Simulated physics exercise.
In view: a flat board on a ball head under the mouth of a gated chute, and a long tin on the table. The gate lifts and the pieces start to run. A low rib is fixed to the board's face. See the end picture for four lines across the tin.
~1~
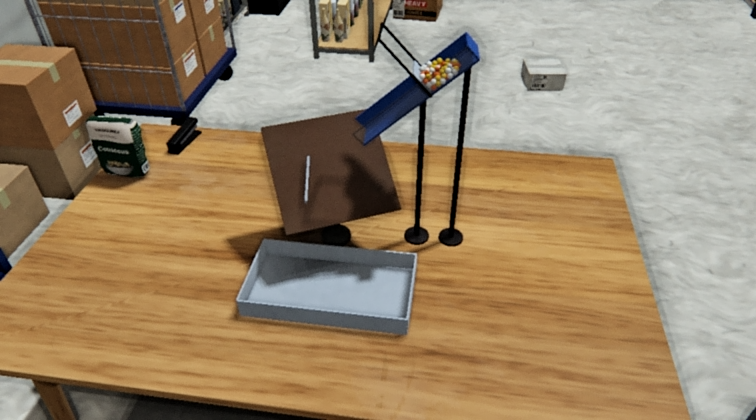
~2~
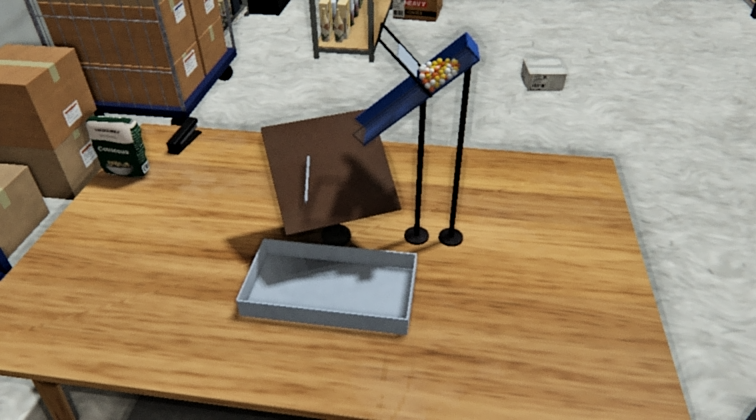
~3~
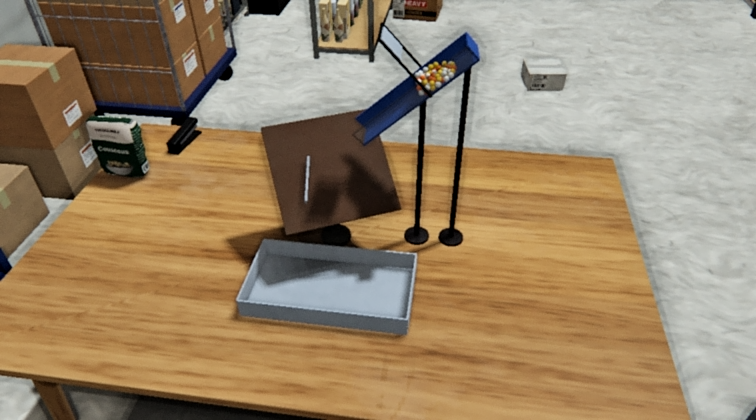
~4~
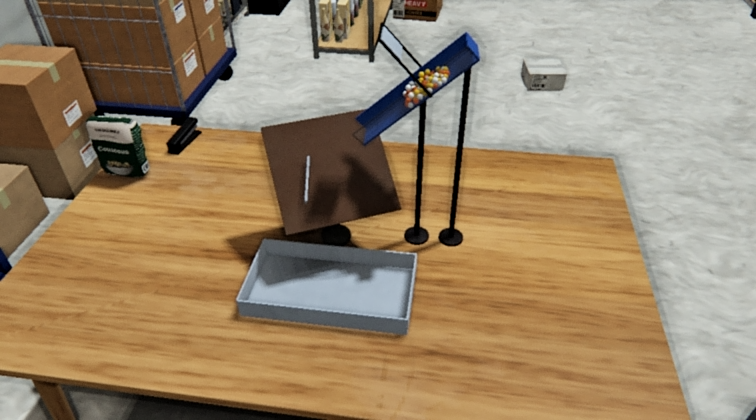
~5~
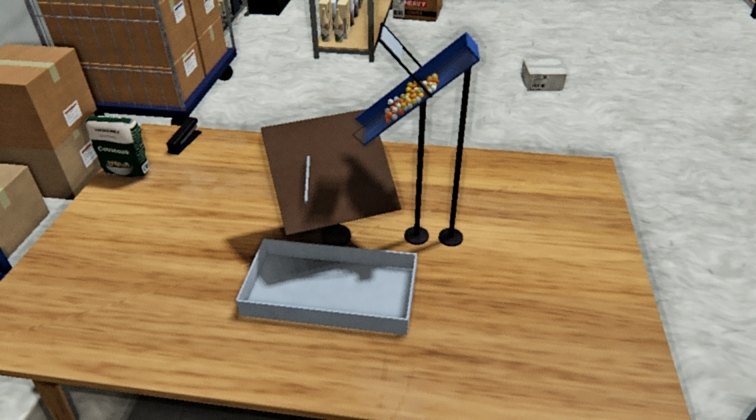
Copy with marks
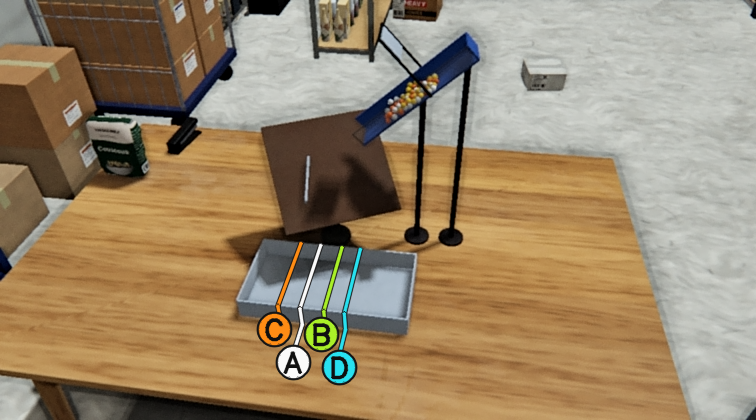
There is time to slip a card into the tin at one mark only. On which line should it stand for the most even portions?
I would pick line B.
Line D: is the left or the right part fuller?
The left side.
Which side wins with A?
The right side.
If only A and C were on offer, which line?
It is A.
On the marked copy, line A crosses the front rim at (300, 307); line B crosses the front rim at (323, 310); line C crosses the front rim at (278, 305); line D crosses the front rim at (344, 312).
For line A, of what is caught, about a quarter on the left of the divider, most on the right.
For line B, of what is caught, about two thirds on the left of the divider, about a third on the right.
For line C, of what is caught, a stray few on the left of the divider, nearly all on the right.
For line D, of what is caught, most on the left of the divider, a small part on the right.
